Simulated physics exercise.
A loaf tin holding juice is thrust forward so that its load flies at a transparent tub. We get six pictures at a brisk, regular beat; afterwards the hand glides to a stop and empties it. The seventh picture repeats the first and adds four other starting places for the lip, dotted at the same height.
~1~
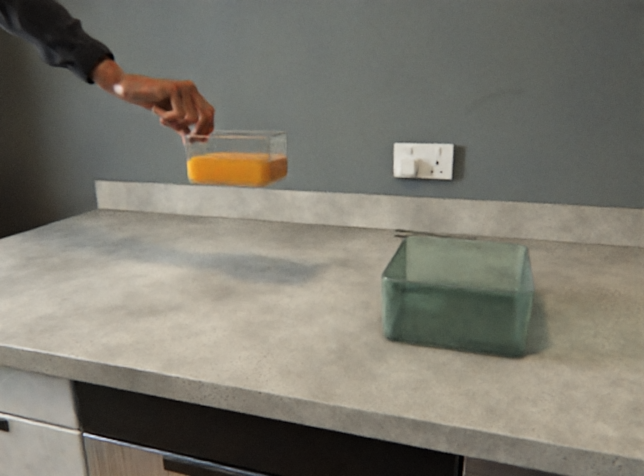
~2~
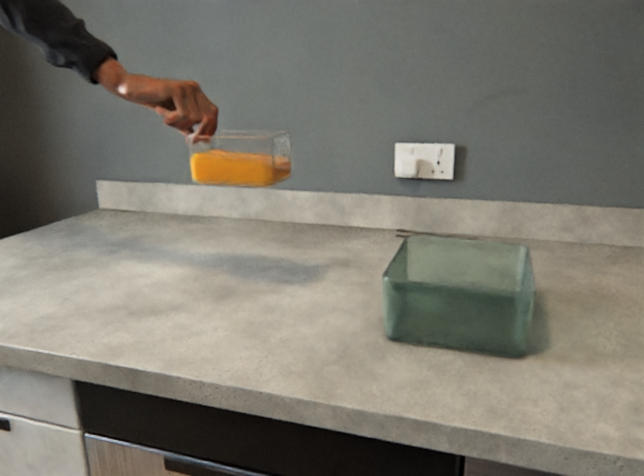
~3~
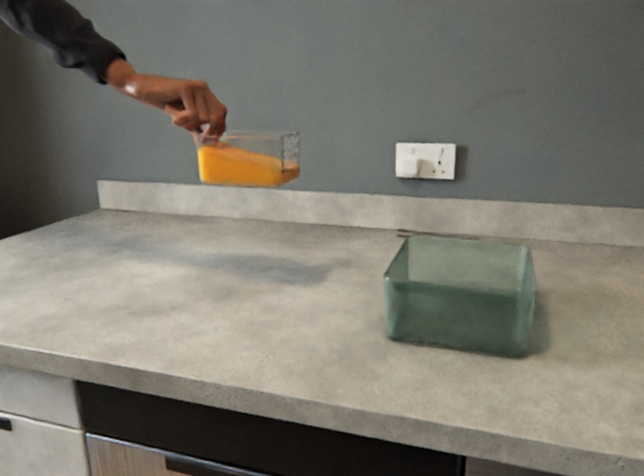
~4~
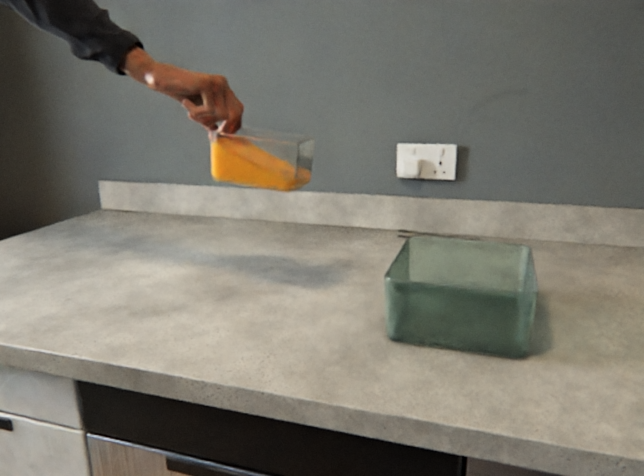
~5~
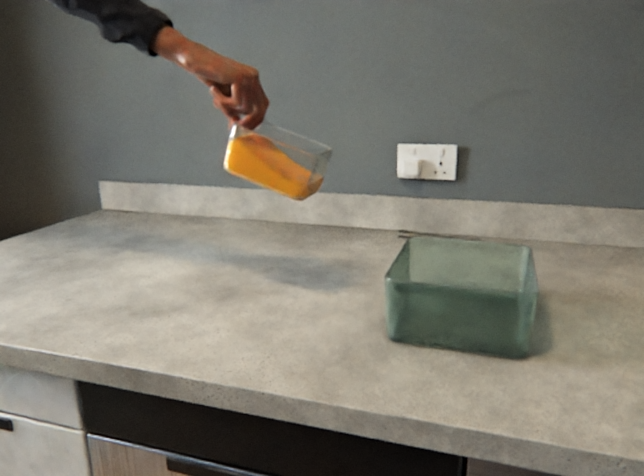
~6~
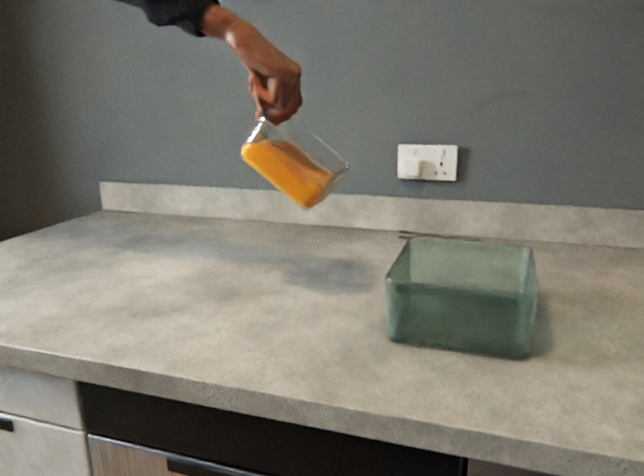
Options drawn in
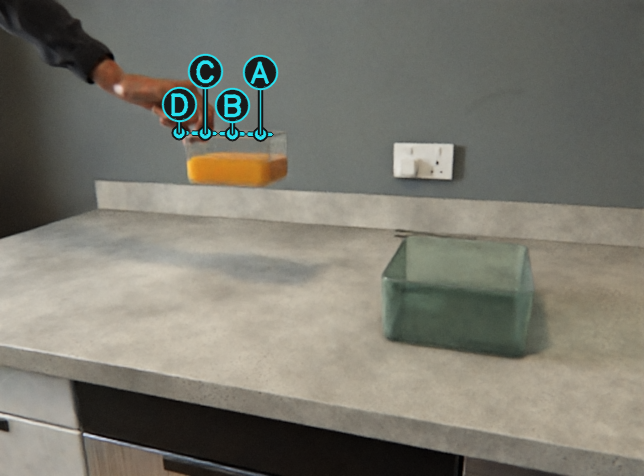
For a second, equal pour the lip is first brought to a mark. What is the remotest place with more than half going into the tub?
A will do.
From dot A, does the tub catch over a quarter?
Yes, it does.
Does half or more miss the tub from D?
Yes, it does.
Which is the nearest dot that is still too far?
B.
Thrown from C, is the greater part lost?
Yes.
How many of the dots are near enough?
One.
In cyan, A at (260, 134); B at (232, 133); C at (205, 133); D at (179, 132).
If A is chosen, about 66 % lands in the tub, 19 % falls short and 15 % goes beside or beyond.
If B is chosen, about 27 % lands in the tub, 64 % falls short and 8 % goes beside or beyond.
If C is chosen, about 0 % lands in the tub, 98 % falls short.
If D is chosen, about 0 % lands in the tub, 100 % falls short.
